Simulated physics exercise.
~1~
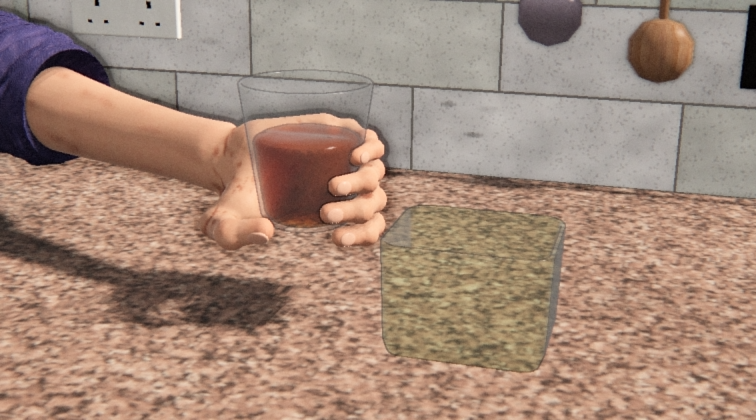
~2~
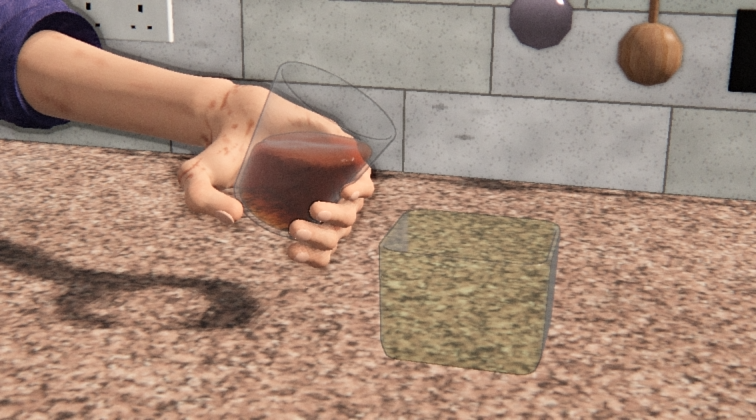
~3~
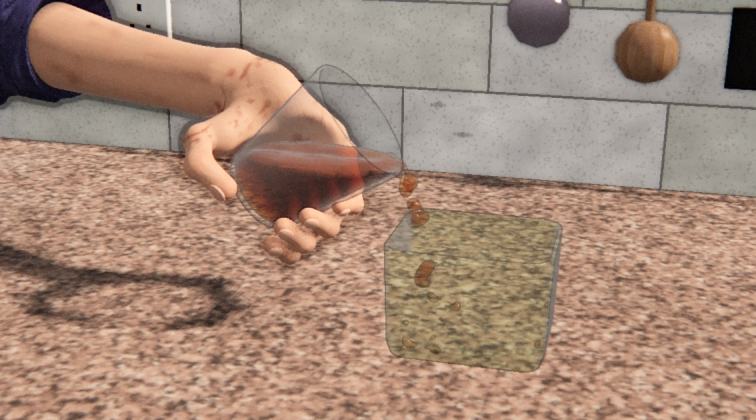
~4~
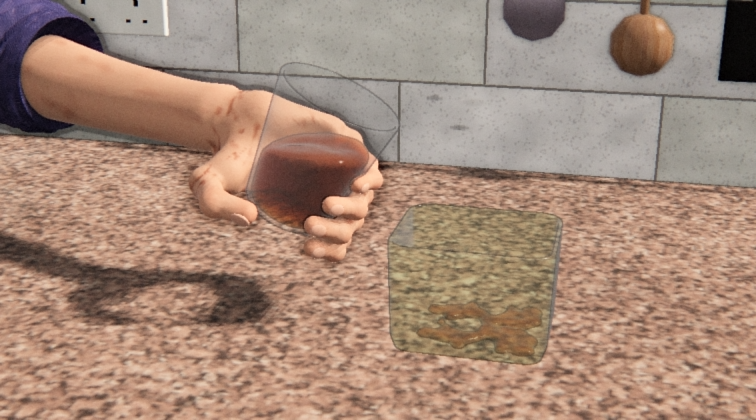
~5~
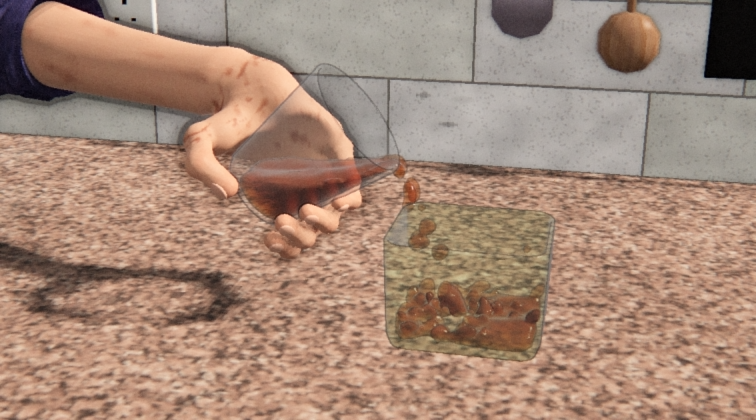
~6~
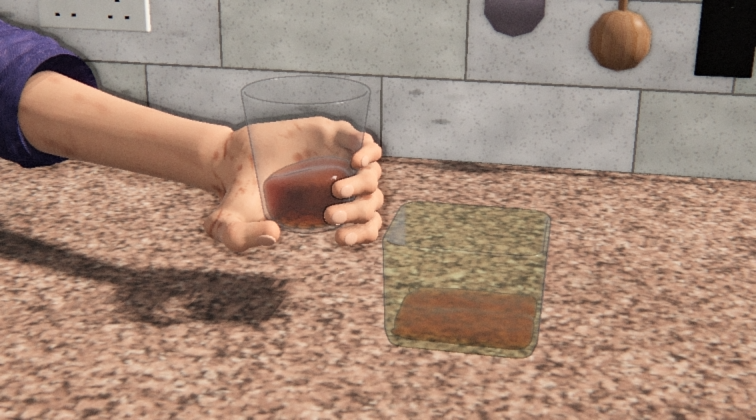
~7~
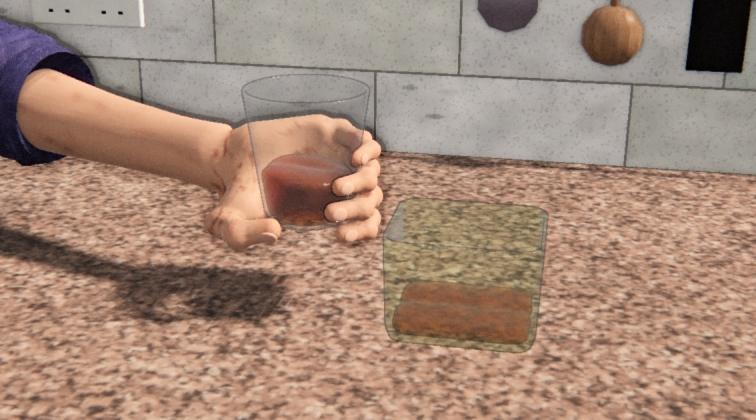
A hand in a purple sleeve holds a clear drinking glass of reddish-brown tea above a speckled counter, to the left of an empty, see-through oblong tub. The hand tips the glass to the right until tea spills from its rim in loose drops that fall into the tub. It then tilts the glass partly back, and a shallow brown layer shows on the tub's bottom. The glass tips over again, and more tea tumbles in. Finally the hand brings it upright, with some tea still inside and the tub filled only in its lower part.
